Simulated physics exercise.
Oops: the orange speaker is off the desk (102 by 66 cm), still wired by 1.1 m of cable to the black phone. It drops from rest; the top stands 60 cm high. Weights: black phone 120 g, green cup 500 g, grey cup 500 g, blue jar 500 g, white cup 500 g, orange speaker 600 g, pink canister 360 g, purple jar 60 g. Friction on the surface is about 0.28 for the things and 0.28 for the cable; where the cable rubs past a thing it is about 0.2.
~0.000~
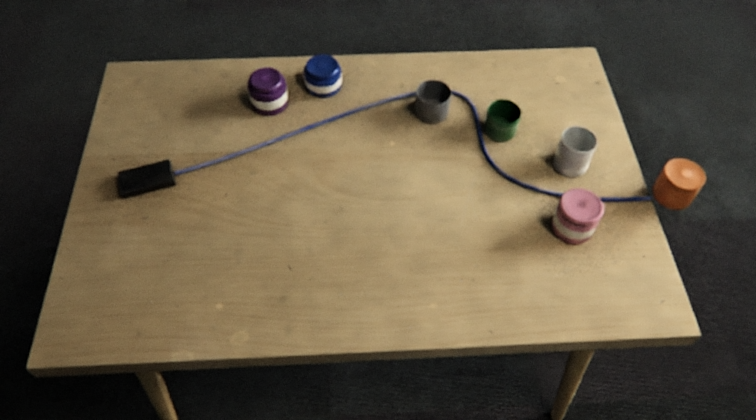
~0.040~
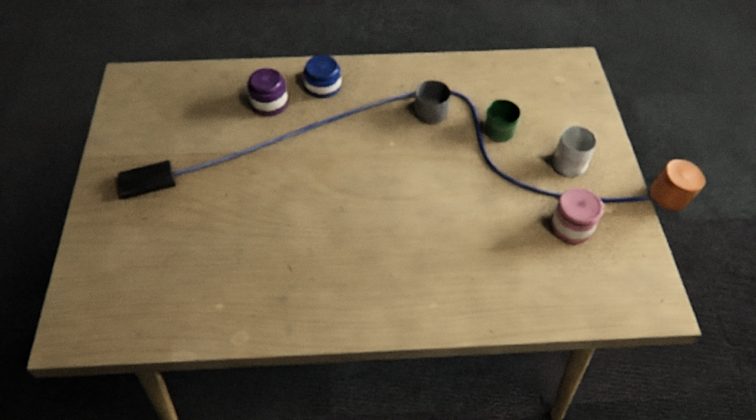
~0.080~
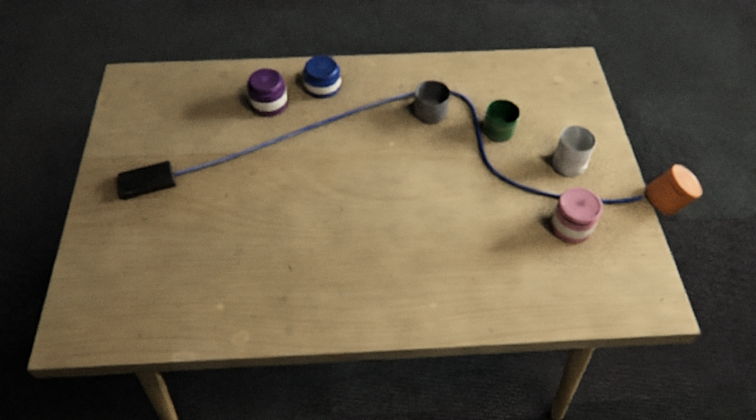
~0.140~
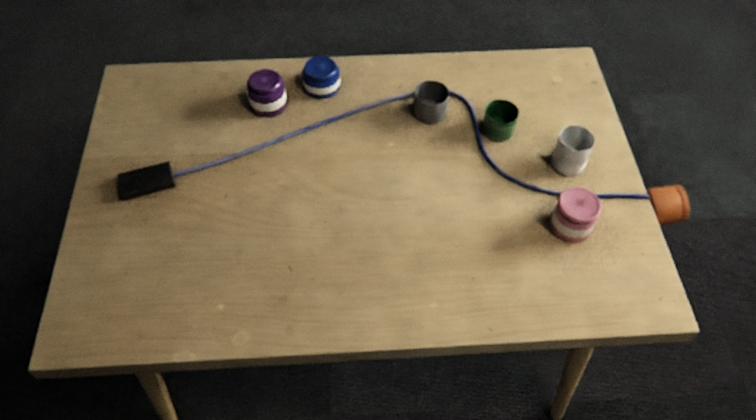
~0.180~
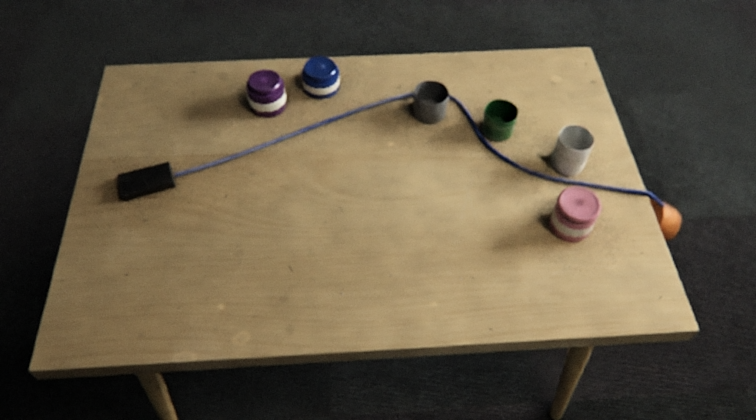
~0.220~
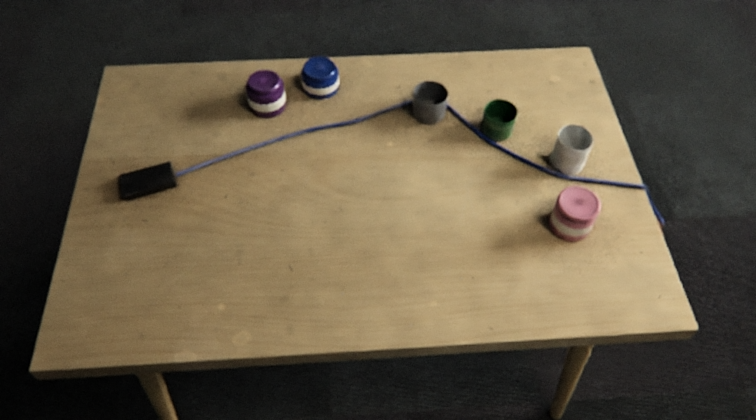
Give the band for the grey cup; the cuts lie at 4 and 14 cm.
The grey cup slides into the middle band.
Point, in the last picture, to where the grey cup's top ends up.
At about (431, 122).
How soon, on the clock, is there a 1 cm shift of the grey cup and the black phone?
About: Grey cup 0.26 s, black phone 0.24 s.
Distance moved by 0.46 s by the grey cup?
About: Grey cup 8 cm.
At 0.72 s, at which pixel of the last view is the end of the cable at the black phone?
Near (513, 98).
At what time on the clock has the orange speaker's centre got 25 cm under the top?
About: 0.30 s.
At 0.5 s, the cable's tail end at (352, 125); grey cup 7 cm off its start, black phone 34 cm off its start, orange speaker over the edge.
At 0.7 s, the cable's tail end at (513, 98); grey cup 8 cm off its start, black phone 68 cm off its start, orange speaker over the edge.
At 1.0 s, the cable's tail end at (528, 95); grey cup 8 cm off its start at (431, 122), black phone 79 cm off its start at (542, 77), orange speaker over the edge.
At 1.2 s, the cable's tail end at (528, 95); grey cup 8 cm off its start, black phone 79 cm off its start, orange speaker over the edge.
At 2.4 s, the cable's tail end at (528, 95); grey cup 8 cm off its start at (431, 122), black phone 79 cm off its start at (544, 78), orange speaker over the edge, white cup 1 cm off its start at (579, 133).
